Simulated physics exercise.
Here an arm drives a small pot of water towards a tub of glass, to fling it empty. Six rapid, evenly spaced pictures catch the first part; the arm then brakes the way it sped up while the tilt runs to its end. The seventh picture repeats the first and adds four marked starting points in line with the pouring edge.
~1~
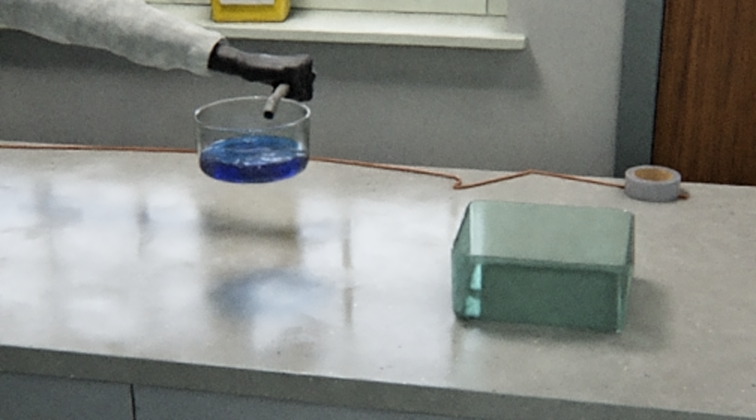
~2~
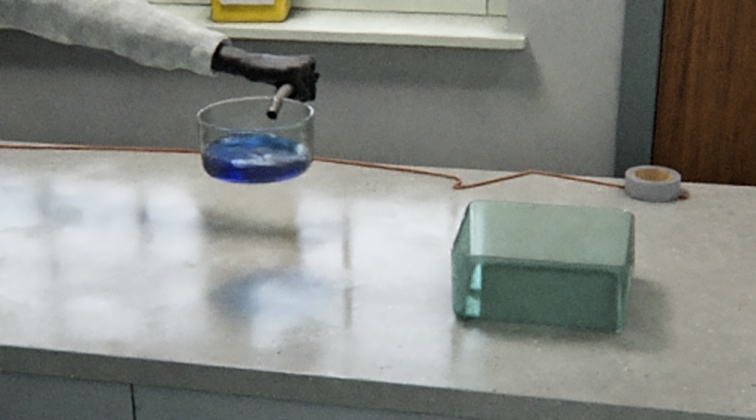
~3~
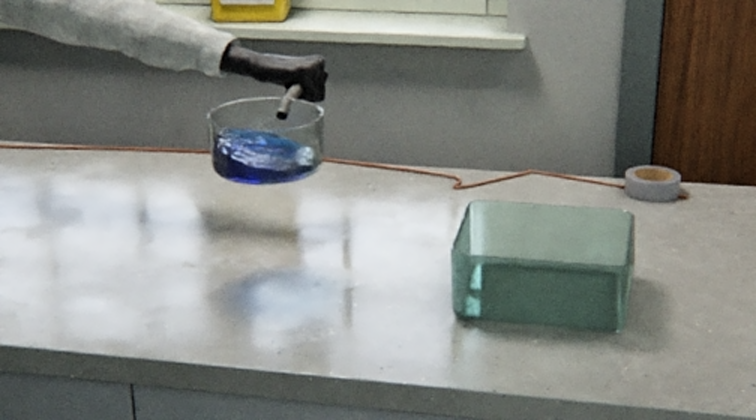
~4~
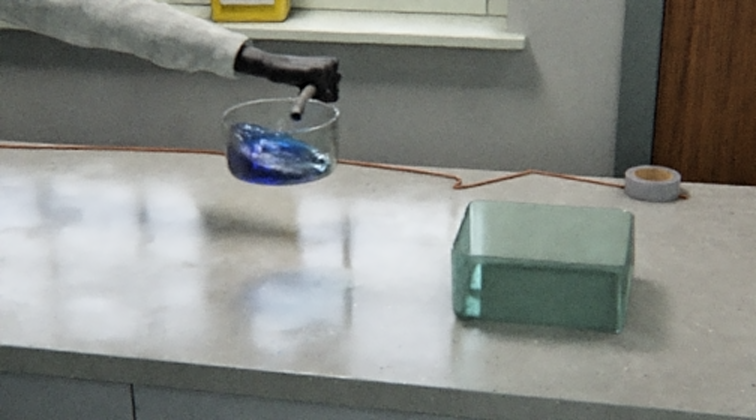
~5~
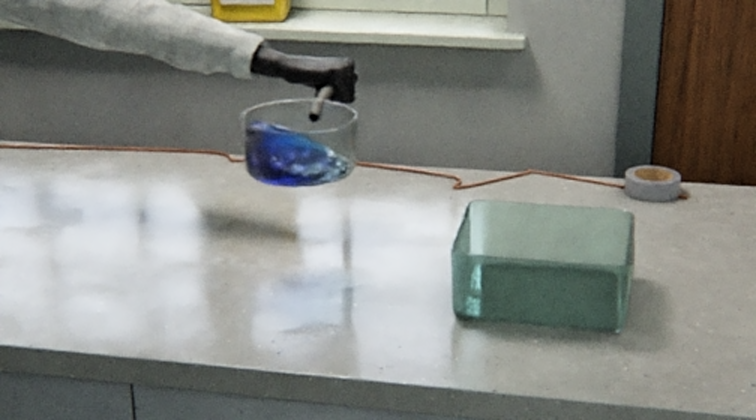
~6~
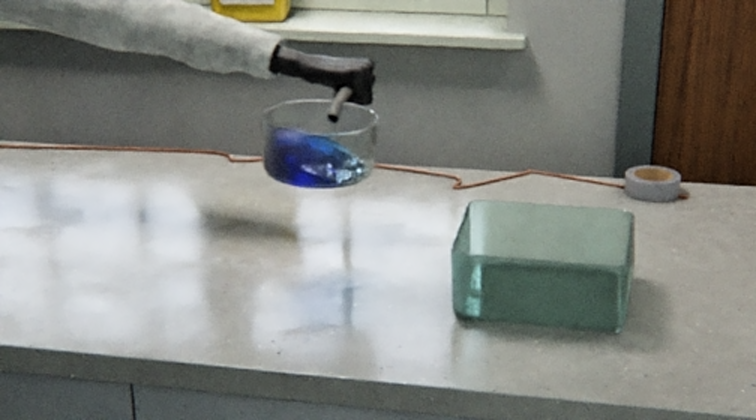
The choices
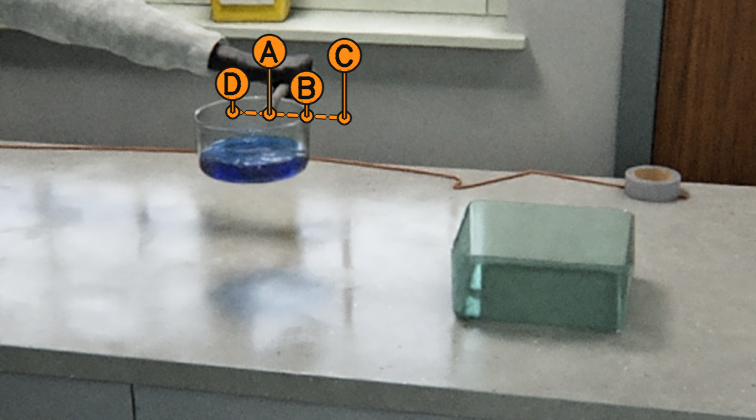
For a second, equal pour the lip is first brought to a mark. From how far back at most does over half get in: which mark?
The answer is dot C.
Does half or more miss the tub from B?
Yes, it does.
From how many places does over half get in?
One.
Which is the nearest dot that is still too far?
The answer is B.
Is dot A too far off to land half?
Yes, that goes wrong.
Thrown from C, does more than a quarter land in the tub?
Yes.
On the marked copy, A at (269, 113); B at (306, 115); C at (344, 117); D at (232, 111).
With A, about 15 % lands in the tub, 83 % falls short.
With B, about 38 % lands in the tub, 58 % falls short and 4 % goes beside or beyond.
With C, about 62 % lands in the tub, 29 % falls short and 9 % goes beside or beyond.
With D, about 5 % lands in the tub, 94 % falls short.
